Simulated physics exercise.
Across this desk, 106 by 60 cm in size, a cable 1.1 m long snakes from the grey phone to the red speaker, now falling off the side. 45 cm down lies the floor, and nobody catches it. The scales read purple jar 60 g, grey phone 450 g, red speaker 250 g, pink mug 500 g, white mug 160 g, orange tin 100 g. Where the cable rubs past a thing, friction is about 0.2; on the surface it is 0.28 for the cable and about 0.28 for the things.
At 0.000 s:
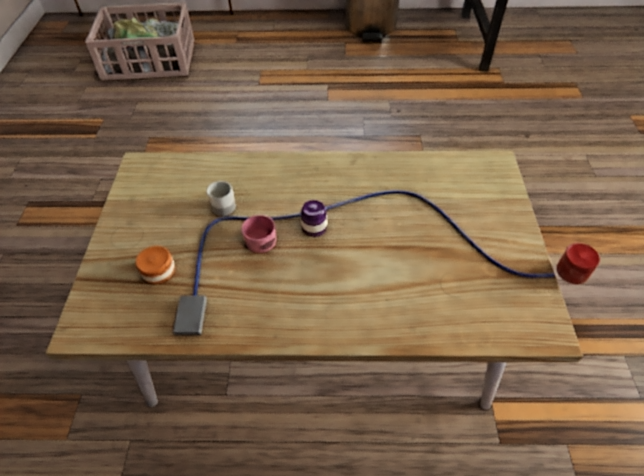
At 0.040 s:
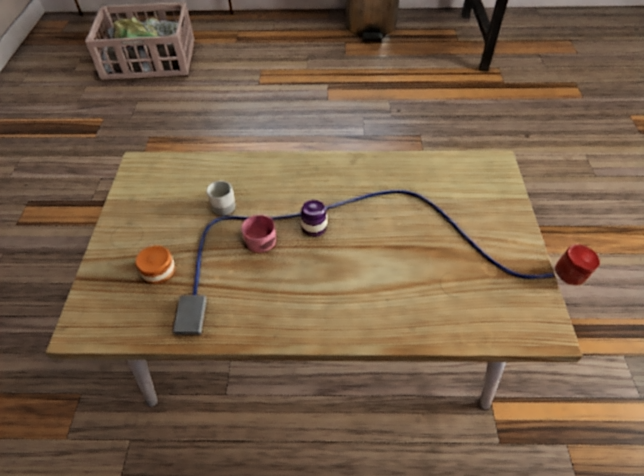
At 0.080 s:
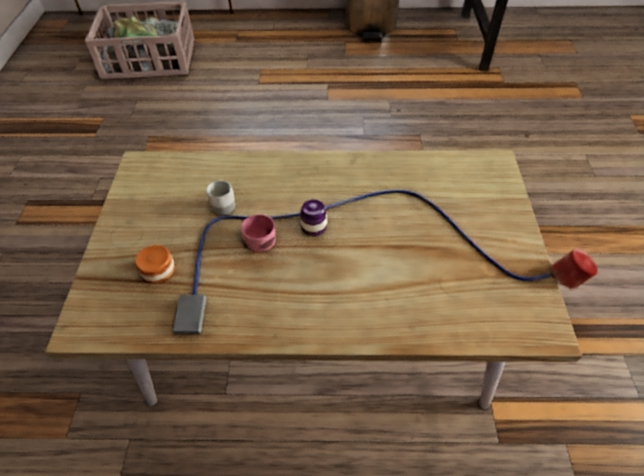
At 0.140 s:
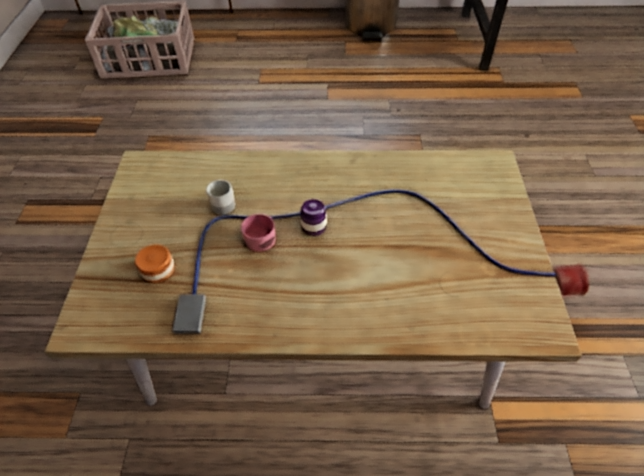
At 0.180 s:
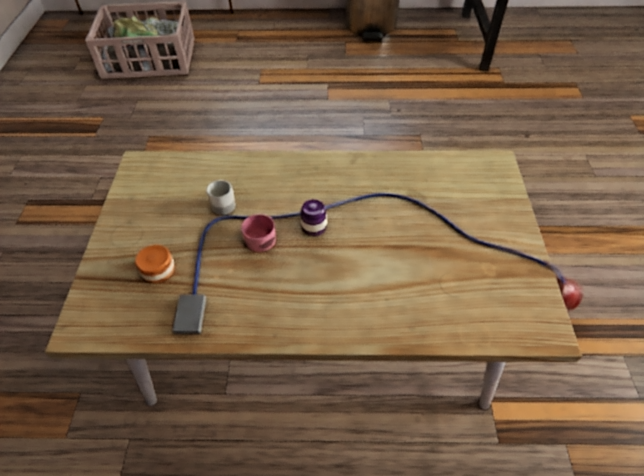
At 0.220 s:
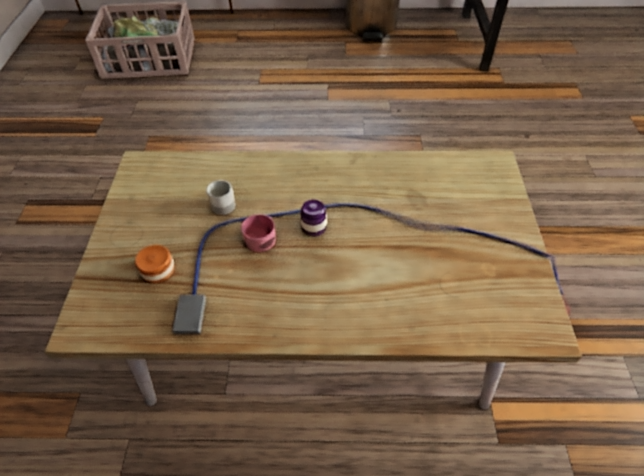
On a wooden desk holding cups, jars and a grey phone, the red speaker at the right edge tilted and dropped over the side out of view, pulling the blue cable straighter behind it.
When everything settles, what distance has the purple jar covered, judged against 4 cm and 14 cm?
I'd predict it relocates a large distance.
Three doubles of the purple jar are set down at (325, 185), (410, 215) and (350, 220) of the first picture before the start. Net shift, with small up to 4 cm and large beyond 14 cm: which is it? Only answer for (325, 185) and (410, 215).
Shift 1: Minor. Shift 2: Major.
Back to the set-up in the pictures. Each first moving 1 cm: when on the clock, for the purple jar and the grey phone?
Approx. times - purple jar: 0.30 s, grey phone: 0.34 s.
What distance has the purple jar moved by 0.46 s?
The purple jar is around 20 cm from where it began.
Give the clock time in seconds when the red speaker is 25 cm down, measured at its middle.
That comes at 0.28 seconds.
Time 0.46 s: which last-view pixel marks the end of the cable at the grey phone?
Somewhere around (224, 280) in the final picture.
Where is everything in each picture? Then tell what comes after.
The first frame shows purple jar (313, 208); cable runs through (503, 267) (434, 206) (351, 201) (200, 255).
The second frame shows red speaker (582, 256); cable runs through (502, 267) (351, 200) (199, 255).
The third frame shows red speaker (574, 269); cable runs through (501, 268) (351, 200) (199, 254).
The fourth frame shows red speaker (568, 281); cable runs through (503, 266) (351, 200) (199, 254).
The fifth frame shows red speaker (561, 293); cable runs through (524, 255) (352, 200) (199, 254).
The sixth frame shows purple jar (313, 207); cable runs through (550, 257) (452, 228) (361, 206) (199, 254).
After 0.5 s, the cable's tail end at (224, 280); purple jar on its side, 18 cm off its start, red speaker over the edge, grey phone 6 cm off its start.
After 0.7 s, the cable's tail end at (229, 276); purple jar on its side, 32 cm off its start, red speaker over the edge, grey phone 7 cm off its start.
After 1.0 s, the cable's tail end at (229, 276); purple jar over the edge, red speaker over the edge, grey phone 7 cm off its start at (212, 287).
After 1.2 s, the cable's tail end at (229, 276); purple jar over the edge, red speaker over the edge, grey phone 7 cm off its start.
After 2.4 s, the cable's tail end at (229, 276); purple jar over the edge, red speaker over the edge, grey phone 7 cm off its start at (212, 287), pink mug 6 cm off its start at (272, 244).
